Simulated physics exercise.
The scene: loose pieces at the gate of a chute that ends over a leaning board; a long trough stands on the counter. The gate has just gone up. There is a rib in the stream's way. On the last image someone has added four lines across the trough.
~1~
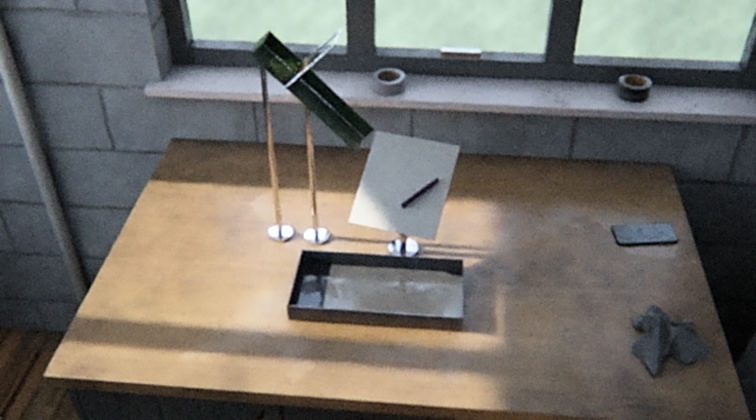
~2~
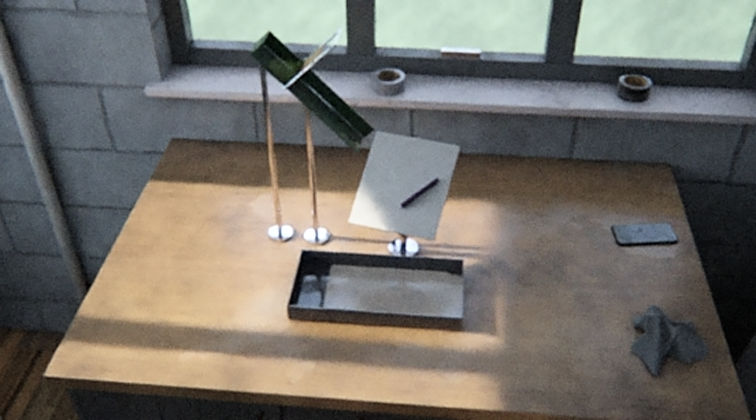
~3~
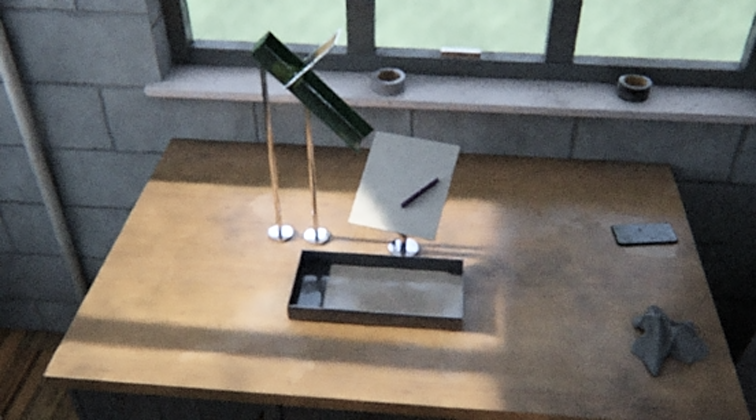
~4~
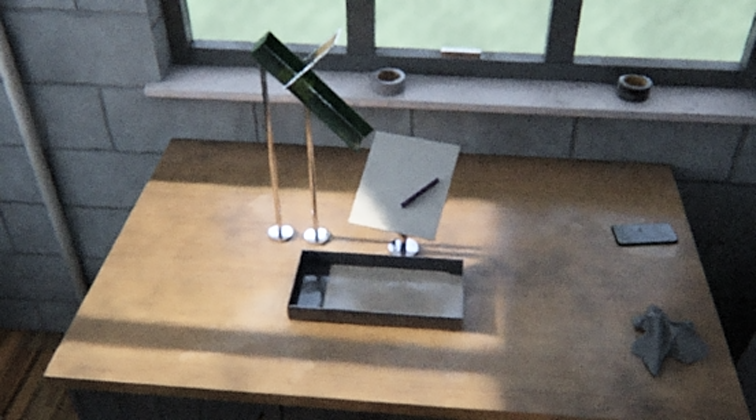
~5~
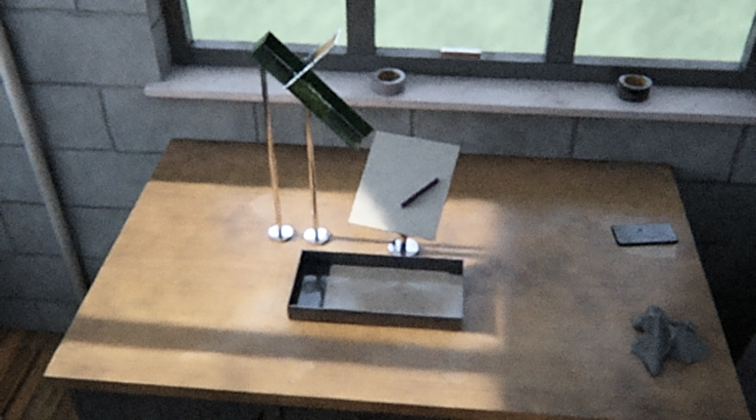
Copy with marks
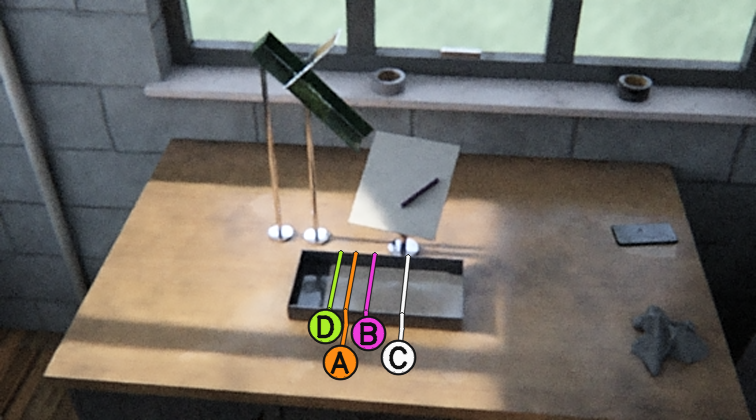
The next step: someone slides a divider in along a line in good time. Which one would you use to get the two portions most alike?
Take B.
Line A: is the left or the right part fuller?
More lands on the right.
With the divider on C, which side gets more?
More lands on the left.
On the marked copy, line A crosses the front rim at (345, 310); line B crosses the front rim at (366, 311); line C crosses the front rim at (402, 313); line D crosses the front rim at (329, 308).
With A, of what is caught, a stray few on the left of the divider, nearly all on the right.
With B, of what is caught, about half on the left of the divider, about half on the right.
With C, of what is caught, nearly all on the left of the divider, a small part on the right.
With D, of what is caught, a stray few on the left of the divider, nearly all on the right.
